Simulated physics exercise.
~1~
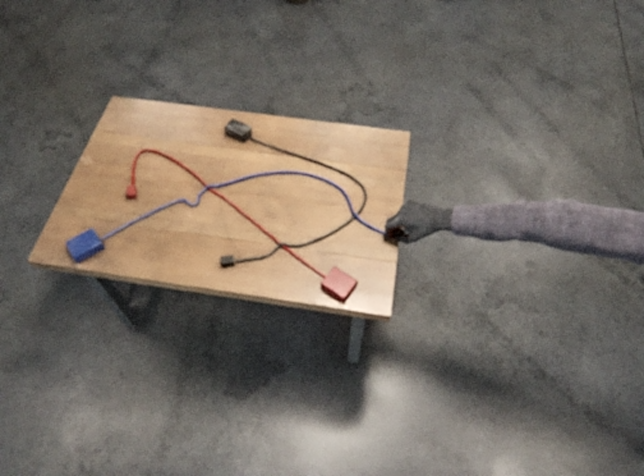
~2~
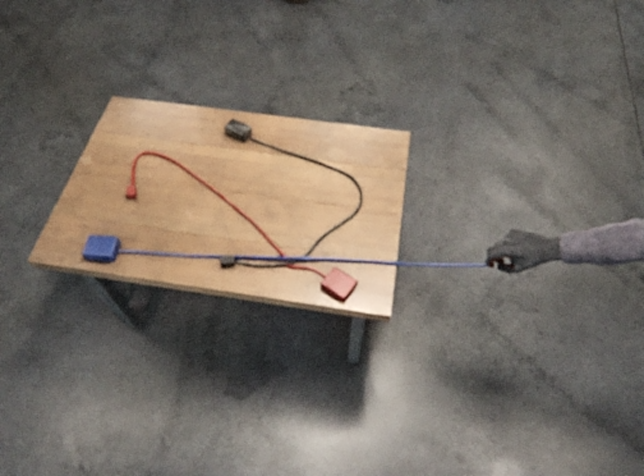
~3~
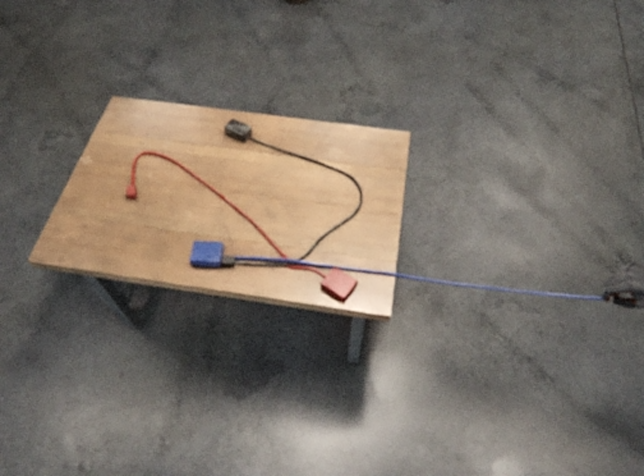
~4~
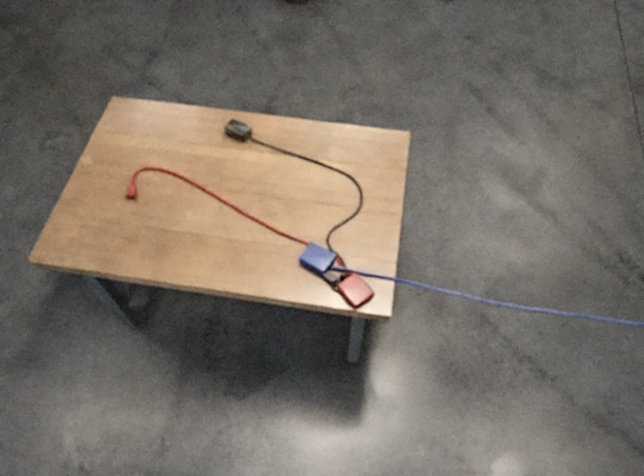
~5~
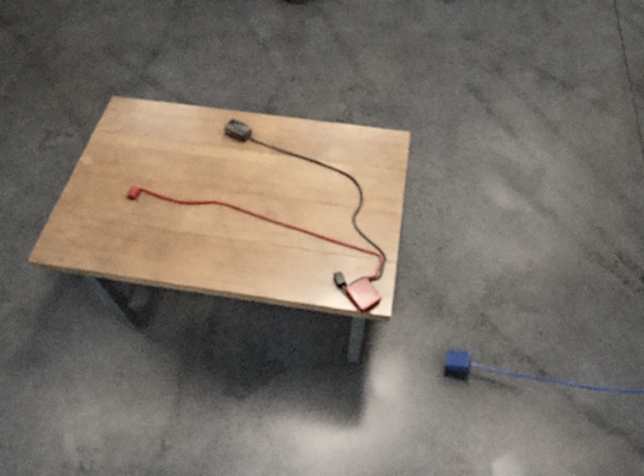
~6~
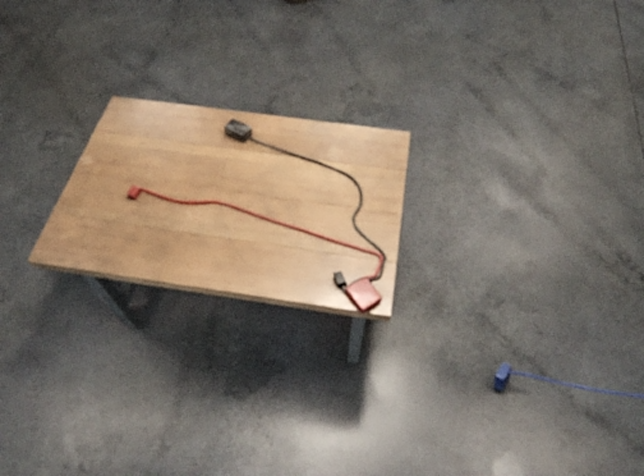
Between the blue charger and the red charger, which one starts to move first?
The blue charger starts to move first, sliding right as its cable is pulled. The red charger shifts only later, once the blue one has come up to it.
